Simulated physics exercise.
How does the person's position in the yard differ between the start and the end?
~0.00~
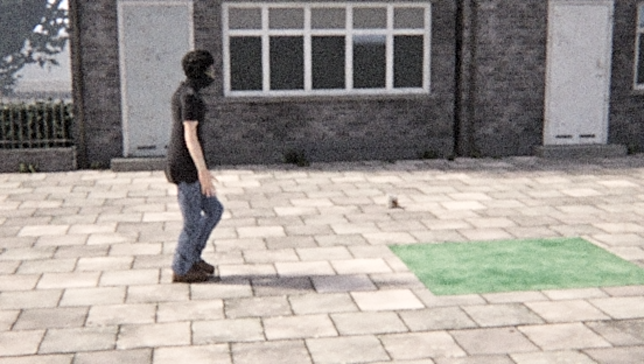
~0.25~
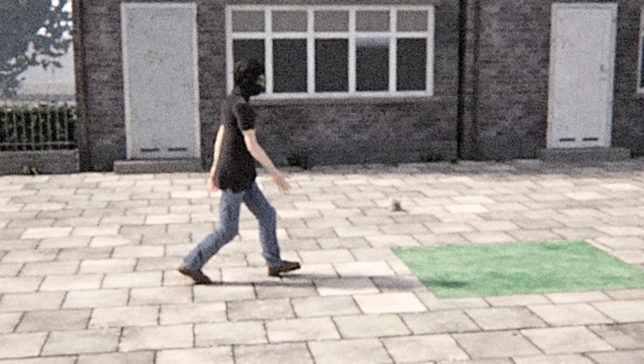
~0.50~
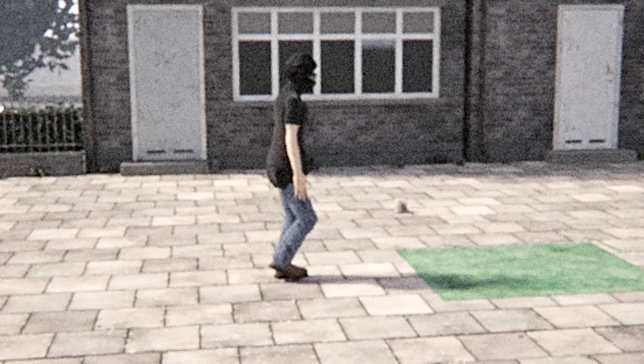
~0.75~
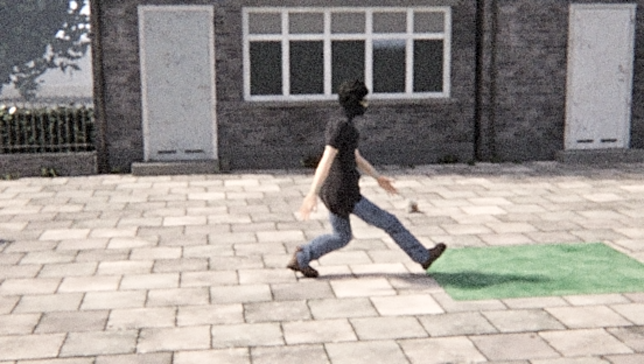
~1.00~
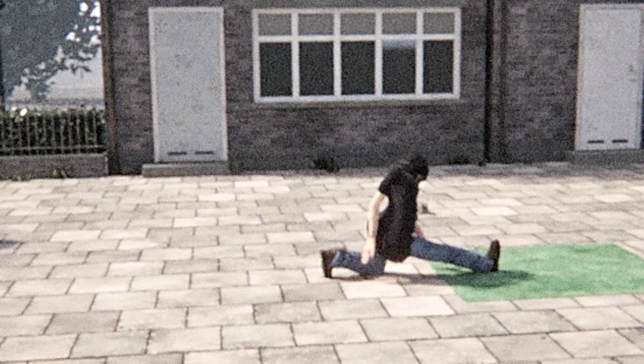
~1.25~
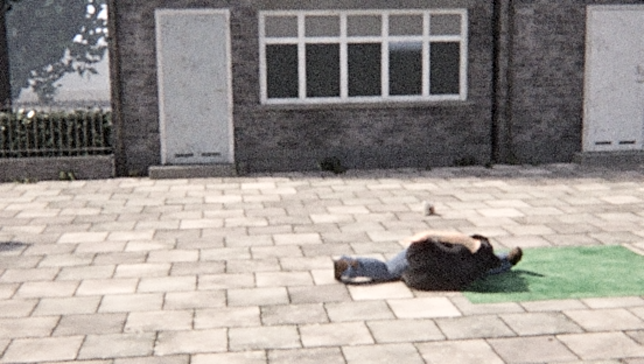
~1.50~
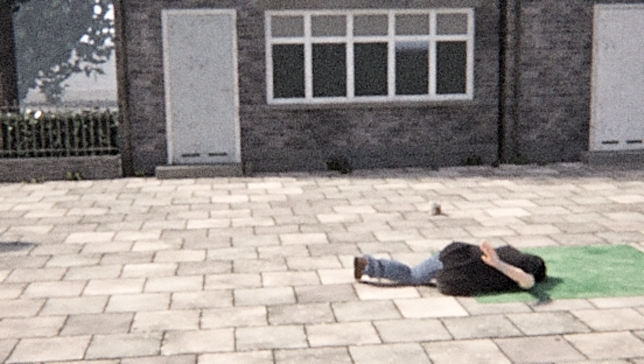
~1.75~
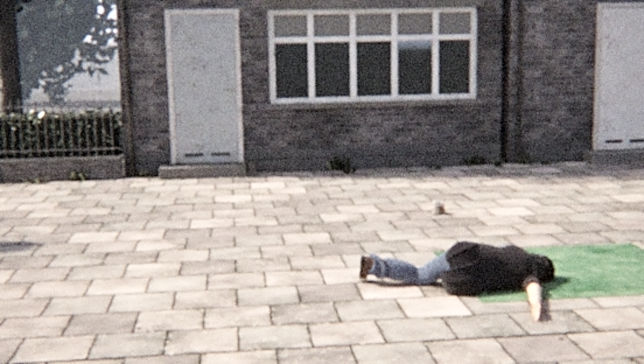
At the start the person is upright on the paving at the left, well away from the green mat. At the end the person is farther right, lying down with head and chest over the mat's near edge and the legs still on the paving.
